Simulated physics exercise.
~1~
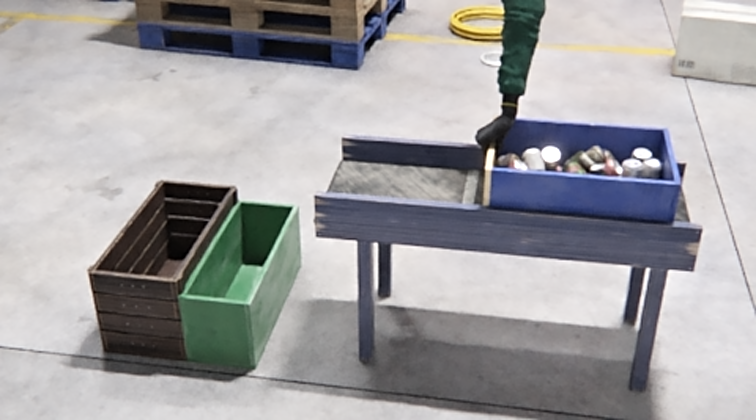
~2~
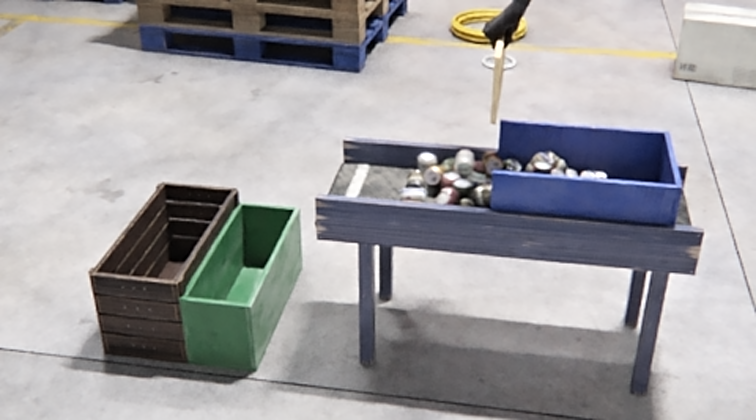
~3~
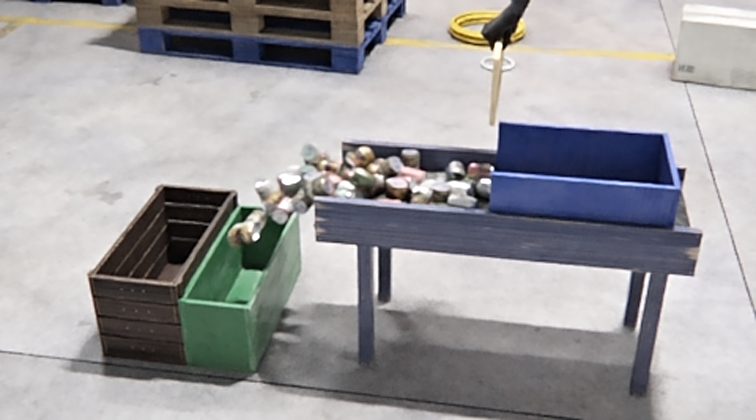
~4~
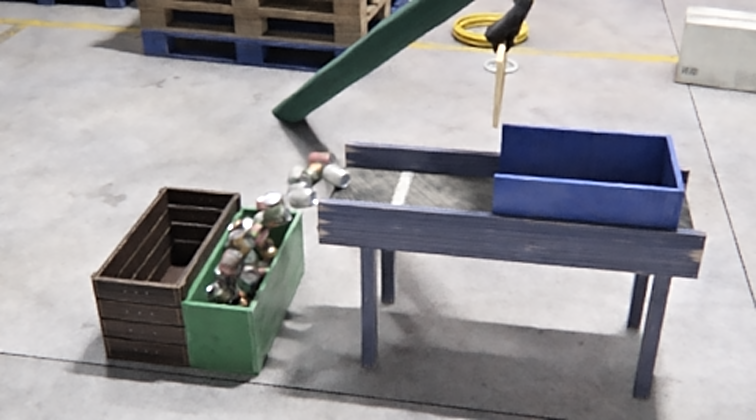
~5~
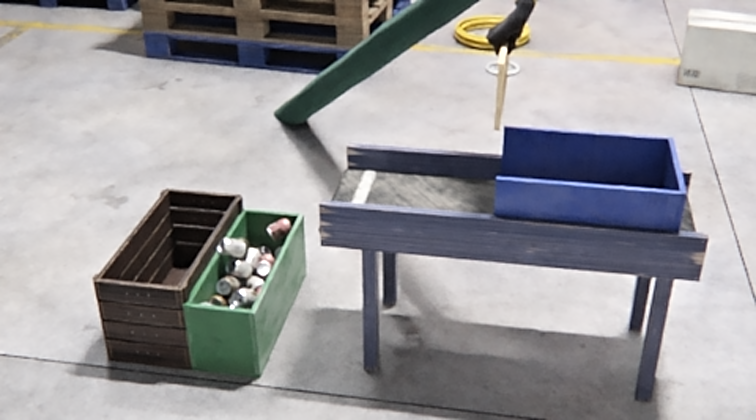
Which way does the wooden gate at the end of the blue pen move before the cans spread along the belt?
The gate moves up, lifted clear of the belt by the gloved hand.
To begin with, a dark-gloved hand in a green sleeve holds a thin wooden gate at the left end of a blue pen full of mini cans on a belt table. The hand lifts the gate clear, and the cans spread out to the left along the belt. They tumble off the left end in a loose stream, dropping toward the green tote on the floor. As the last few fly off, a long green shape slants into view behind the table. Finally, the cans lie heaped in the green tote, while the blue pen and the wooden tote are empty.
